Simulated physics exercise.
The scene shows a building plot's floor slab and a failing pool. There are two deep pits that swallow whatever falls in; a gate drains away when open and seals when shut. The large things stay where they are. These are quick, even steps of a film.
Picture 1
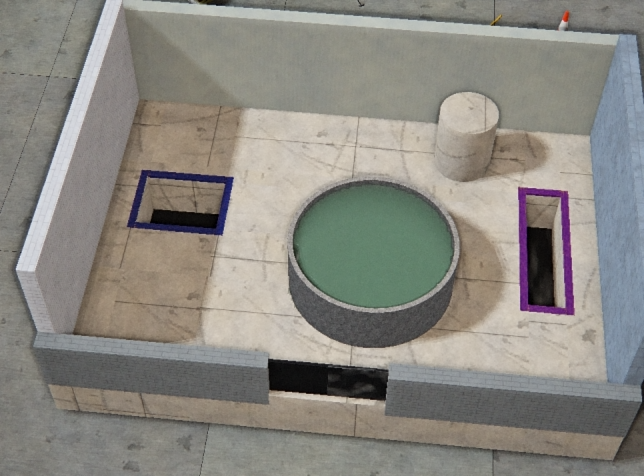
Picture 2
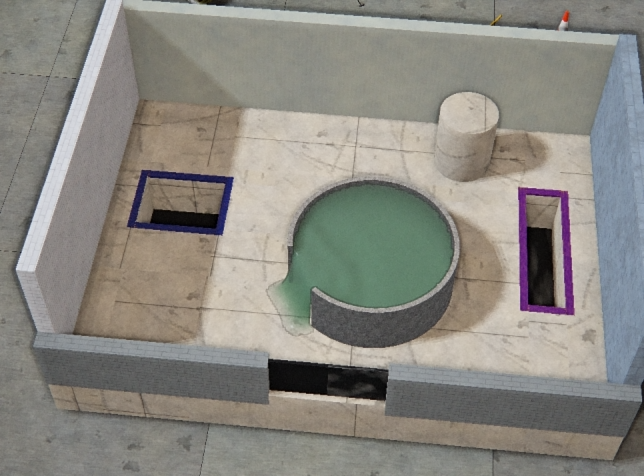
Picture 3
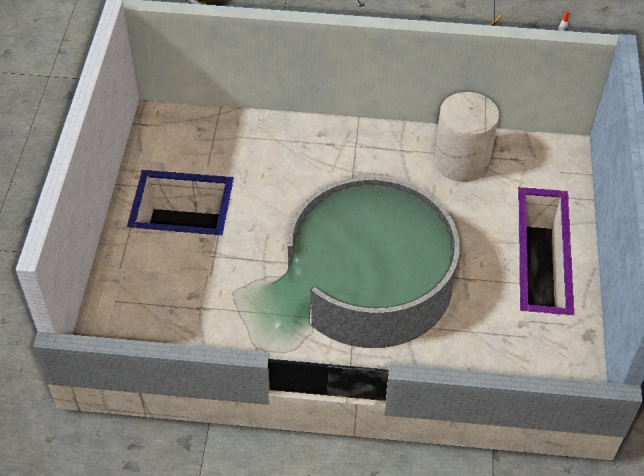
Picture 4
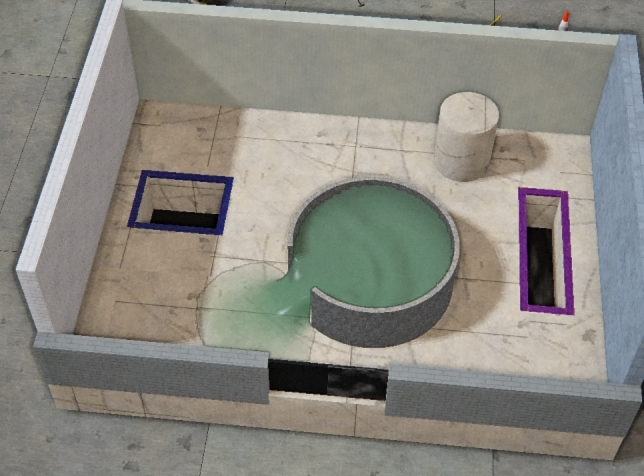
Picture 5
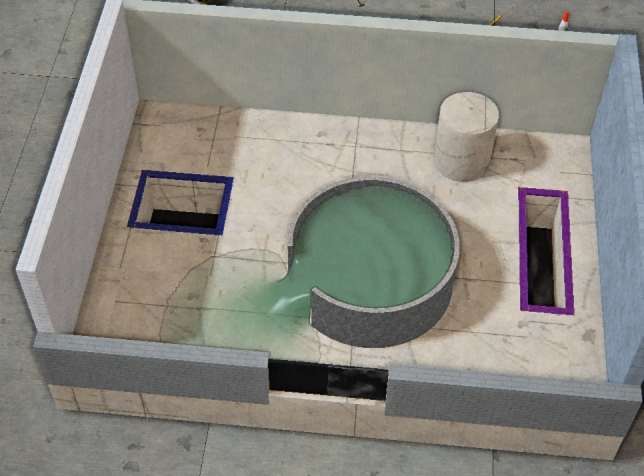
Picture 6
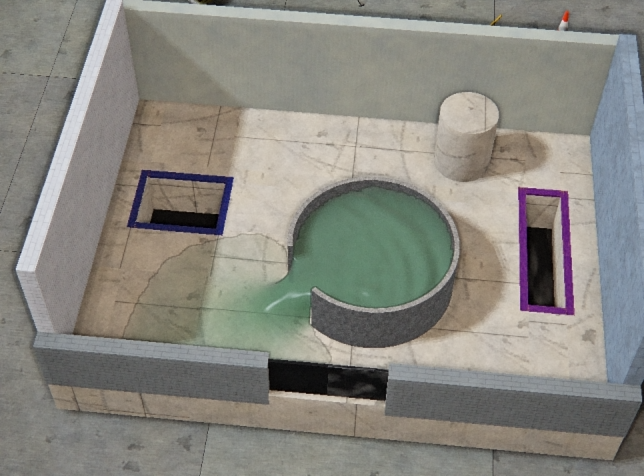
At the start, a round pool of green water sits whole and still on a walled floor slab. A gap then opens in its lower left side and water pours out, spreading in a widening sheet leftward and along the front wall while ripples cross the pool.
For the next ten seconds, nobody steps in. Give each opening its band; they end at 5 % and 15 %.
In the end the gate drains a share short of five per cent; the purple pit drains a share short of five per cent; the blue pit drains a share exceeding fifteen per cent.
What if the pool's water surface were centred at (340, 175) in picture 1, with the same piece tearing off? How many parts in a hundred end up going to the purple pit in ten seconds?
Within ten seconds, 10 percent of the total ends up in the purple pit.
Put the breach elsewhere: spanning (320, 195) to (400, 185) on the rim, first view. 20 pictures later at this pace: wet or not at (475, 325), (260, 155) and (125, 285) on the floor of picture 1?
Unsoaked, then soaked, then soaked.
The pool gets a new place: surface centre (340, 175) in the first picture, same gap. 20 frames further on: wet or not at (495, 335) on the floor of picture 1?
There: No water.
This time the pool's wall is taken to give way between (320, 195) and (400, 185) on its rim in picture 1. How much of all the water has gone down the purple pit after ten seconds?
In percent, purple takes 14.
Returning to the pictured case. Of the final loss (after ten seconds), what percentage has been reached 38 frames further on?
I make it 55 per cent.
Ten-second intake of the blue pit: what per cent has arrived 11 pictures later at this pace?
About 0 per cent.
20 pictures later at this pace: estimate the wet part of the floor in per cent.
That should be about 45 %.
A moment on, water covers 25 % of the floor; the gate 0 %, the purple pit 0 %, the blue pit 0 %.
Next, water covers 30 % of the floor; the gate 0 %, the purple pit 0 %, the blue pit 1 %.
Then, water covers 45 % of the floor; the gate 0 %, the purple pit 0 %, the blue pit 9 %.
Later, water covers 70 % of the floor; the gate 0 %, the purple pit 0 %, the blue pit 25 %.
In the end, water covers 90 % of the floor; the gate 0 %, the purple pit 3 %, the blue pit 40 %.
